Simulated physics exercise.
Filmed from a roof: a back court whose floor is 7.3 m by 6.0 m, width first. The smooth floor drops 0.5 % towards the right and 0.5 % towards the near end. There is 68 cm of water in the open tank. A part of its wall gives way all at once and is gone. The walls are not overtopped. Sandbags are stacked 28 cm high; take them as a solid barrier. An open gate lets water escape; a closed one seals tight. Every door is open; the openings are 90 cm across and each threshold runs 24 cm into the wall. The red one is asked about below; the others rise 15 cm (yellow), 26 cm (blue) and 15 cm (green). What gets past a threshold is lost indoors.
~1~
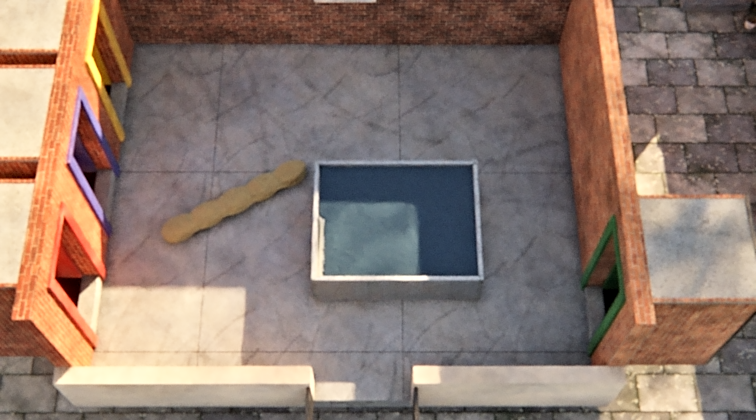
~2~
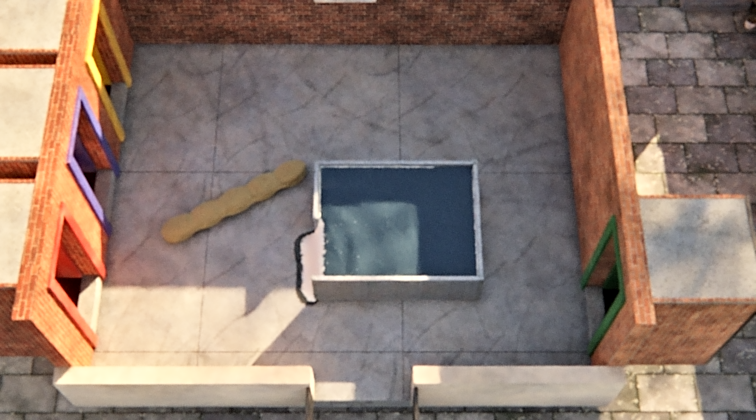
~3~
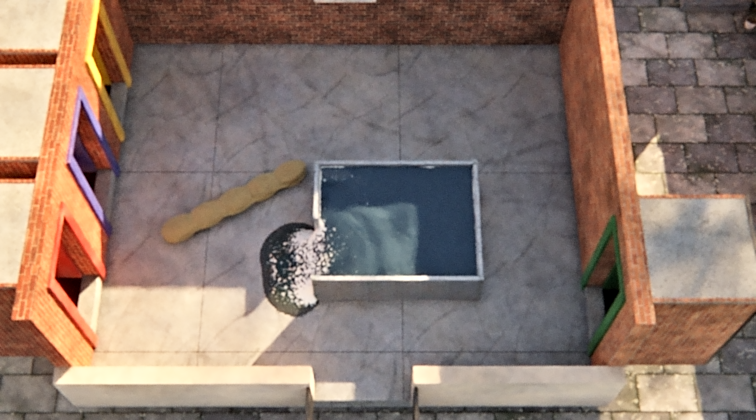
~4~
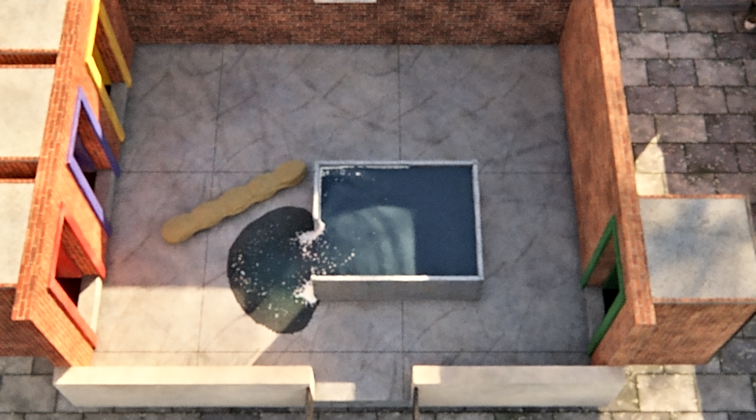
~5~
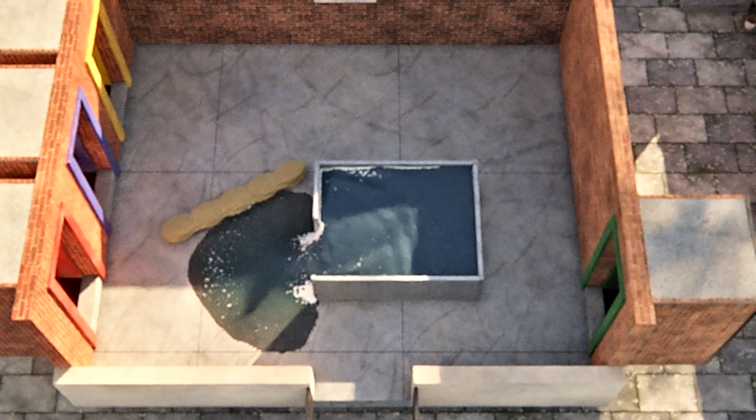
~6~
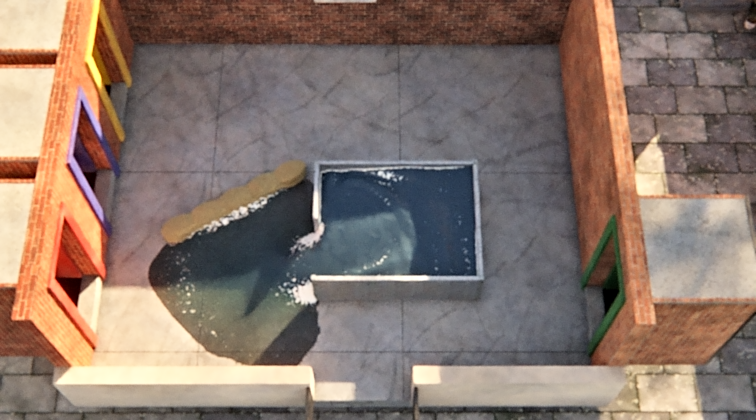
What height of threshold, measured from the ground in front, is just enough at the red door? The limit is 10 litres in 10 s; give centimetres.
Some 34 cm above the ground.
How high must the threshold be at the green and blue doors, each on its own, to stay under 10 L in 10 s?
About 9.5 cm at green and 10.5 cm at blue.
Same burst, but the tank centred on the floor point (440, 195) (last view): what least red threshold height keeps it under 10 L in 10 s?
Some 29 cm.
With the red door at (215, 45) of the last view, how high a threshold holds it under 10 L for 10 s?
About 9.0 cm.
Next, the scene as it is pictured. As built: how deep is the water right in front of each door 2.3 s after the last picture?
Depths in cm: Yellow 3, blue 8, red 35, green 0.
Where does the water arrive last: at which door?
The green one.
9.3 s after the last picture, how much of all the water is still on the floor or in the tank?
Some 94 per cent remains.
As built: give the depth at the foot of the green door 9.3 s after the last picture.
About 11.0 cm.
Then, 0.7 s after the last picture water covers 20 % of the floor, deepest (36 cm) near (306, 280); 25 cm at the red door, 0 litres in over its 24 cm threshold.
Then, 2.3 s after the last picture water covers 30 % of the floor, deepest (36 cm) near (101, 302); 35 cm at the red door, 60 litres in over its 24 cm threshold.
Then, 9.3 s after the last picture water covers 95 % of the floor, deepest (13 cm) near (90, 384); 12 cm at the red door, 85 litres in over its 24 cm threshold.
At the red door as built, the water peaked near 38 cm, 1.9 s after the last picture.
Run again over the same 10 s with other heights there, 27 litres in over 30.5 cm, 1 litre over 41.5 cm. The limit of 10 litres is kept from about 34 cm up.
